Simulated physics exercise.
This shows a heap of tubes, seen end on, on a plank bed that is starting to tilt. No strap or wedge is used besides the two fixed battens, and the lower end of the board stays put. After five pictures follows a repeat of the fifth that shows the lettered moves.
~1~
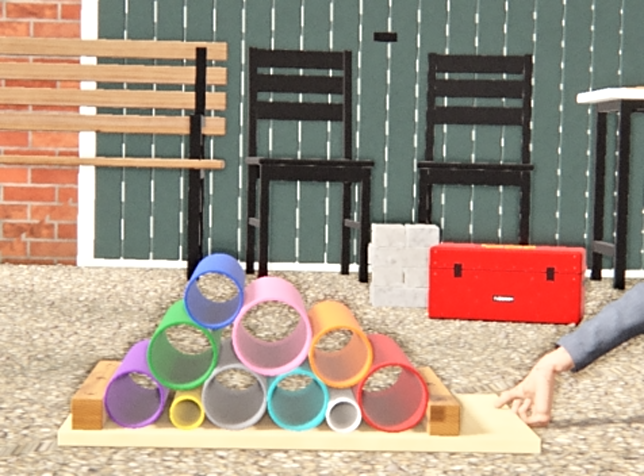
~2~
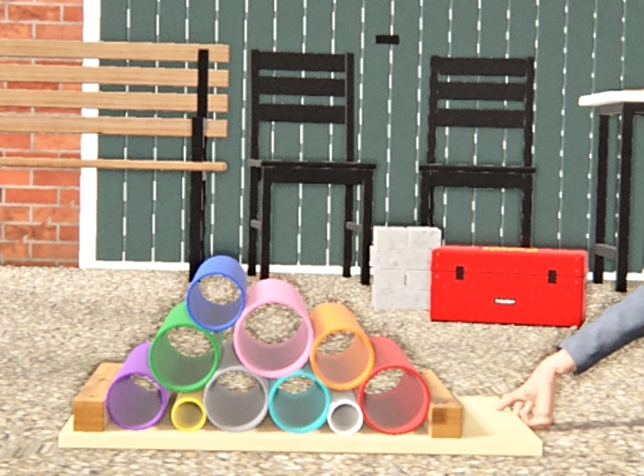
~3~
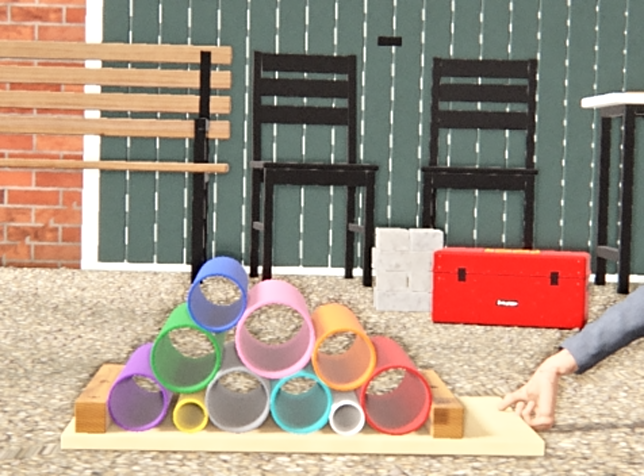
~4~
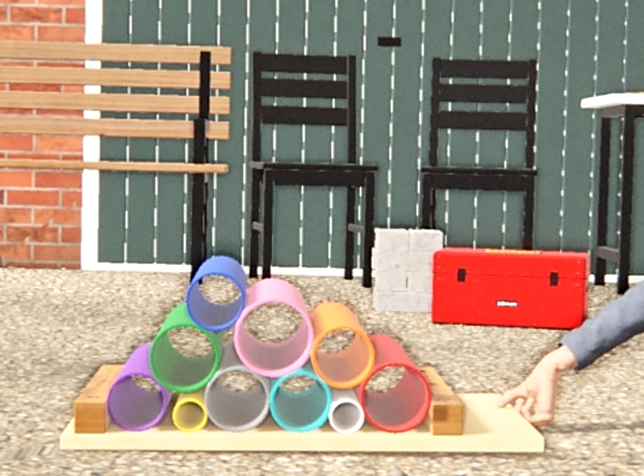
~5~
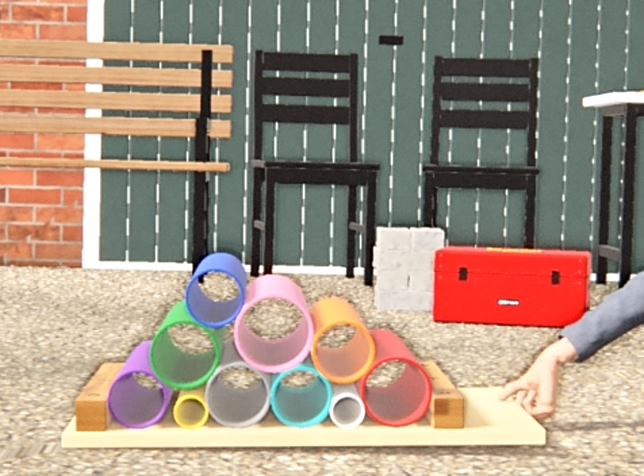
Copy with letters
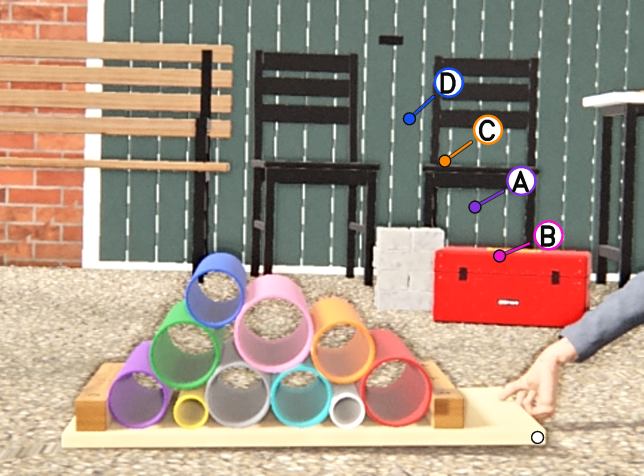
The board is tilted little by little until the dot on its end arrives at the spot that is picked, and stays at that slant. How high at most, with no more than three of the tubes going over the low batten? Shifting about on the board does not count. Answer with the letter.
The last mark within the limit is C.
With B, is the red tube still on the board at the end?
Yes.
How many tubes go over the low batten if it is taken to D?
It comes to four.
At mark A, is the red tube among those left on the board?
The red tube: Yes.
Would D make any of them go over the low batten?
Yes, at D.
On the marked copy, A at (475, 207); B at (499, 256); C at (445, 161); D at (409, 119); the white dot at (538, 437).
Following C. Soon after the start, board at 20°.
Later, board at 37°.
In the end, board at 37°, three over the low batten (green, pink, blue).
As for the rest, A one over the low batten (blue); B none over the low batten; D four over the low batten (orange, green, pink, blue).
